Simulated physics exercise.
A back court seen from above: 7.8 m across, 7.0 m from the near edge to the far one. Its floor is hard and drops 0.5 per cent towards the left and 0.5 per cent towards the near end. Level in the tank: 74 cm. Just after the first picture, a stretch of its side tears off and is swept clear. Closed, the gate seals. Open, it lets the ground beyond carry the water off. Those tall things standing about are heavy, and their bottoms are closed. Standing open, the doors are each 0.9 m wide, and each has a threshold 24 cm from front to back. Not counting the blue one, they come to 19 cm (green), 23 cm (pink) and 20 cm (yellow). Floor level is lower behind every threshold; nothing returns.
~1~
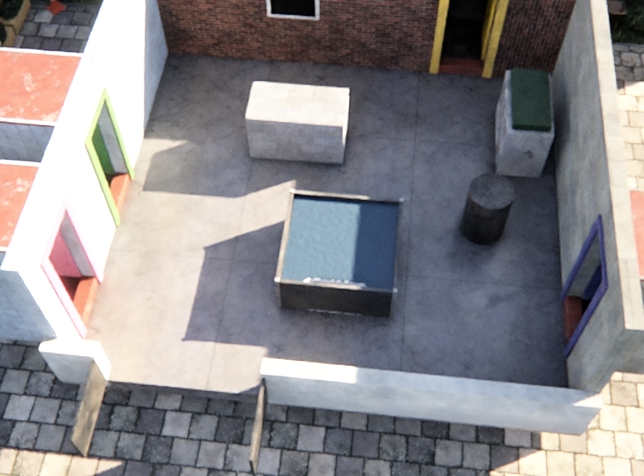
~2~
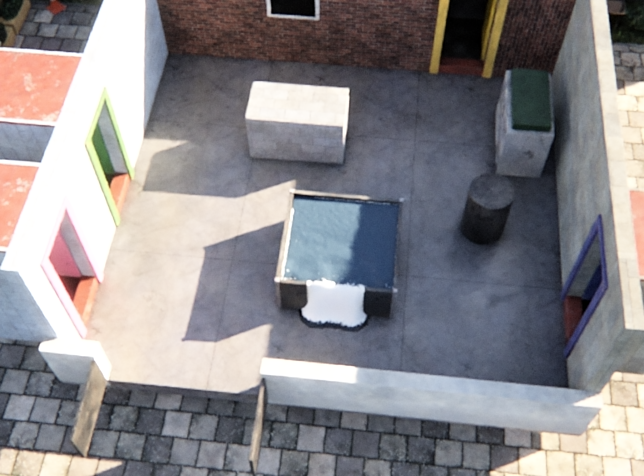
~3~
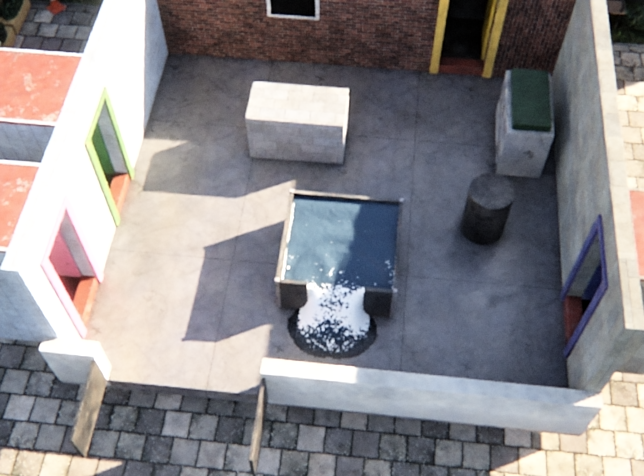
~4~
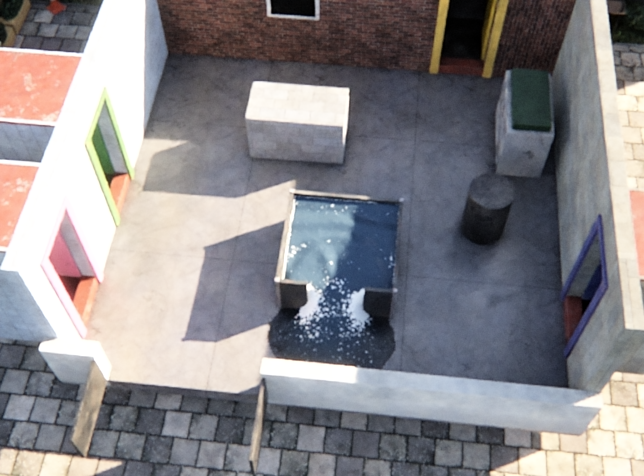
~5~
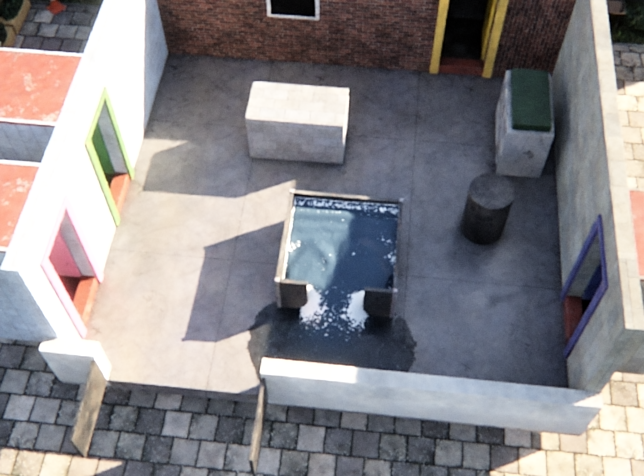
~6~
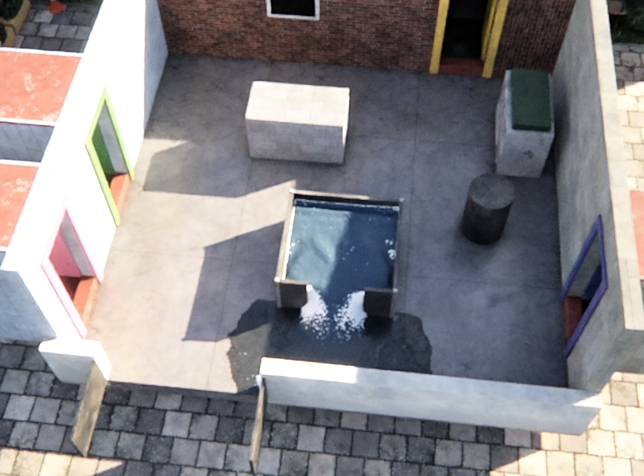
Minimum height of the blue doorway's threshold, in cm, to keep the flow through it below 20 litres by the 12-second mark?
Roughly 11 cm.
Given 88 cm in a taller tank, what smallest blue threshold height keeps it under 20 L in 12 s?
Roughly 14.0 cm high.
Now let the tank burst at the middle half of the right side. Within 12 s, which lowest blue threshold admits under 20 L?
At least roughly 22 centimetres tall.
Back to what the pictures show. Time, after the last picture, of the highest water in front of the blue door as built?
Around 2.0 s, give or take.
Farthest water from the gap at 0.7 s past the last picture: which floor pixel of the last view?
At about (531, 407).
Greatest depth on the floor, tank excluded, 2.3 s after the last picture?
Max depth: About 28 cm.
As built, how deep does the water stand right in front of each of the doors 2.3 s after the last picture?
Green door 0 cm, blue door 17 cm, pink door 16 cm, yellow door 0 cm.
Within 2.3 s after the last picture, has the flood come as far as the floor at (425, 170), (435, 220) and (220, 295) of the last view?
Listed order - unwetted, unwetted, soaked through.
Then, 0.7 s after the last picture water covers 10 % of the floor, deepest (46 cm) near (323, 376); it has not reached the blue door.
Then, 2.3 s after the last picture water covers 35 % of the floor, deepest (28 cm) near (323, 376); 17 cm at the blue door, 0 litres in over its 21 cm threshold.
Then, 11.3 s after the last picture water covers 90 % of the floor, deepest (7 cm) near (311, 385); 4 cm at the blue door, 0 litres in over its 21 cm threshold.
At the blue door as built, the water peaked near 18 cm, 2.1 s after the last picture.
With a threshold of 10 cm, 27 litres would have come in within the 12 s; with 13.5 cm, 7 litres. So under 20 litres takes about 11 cm.
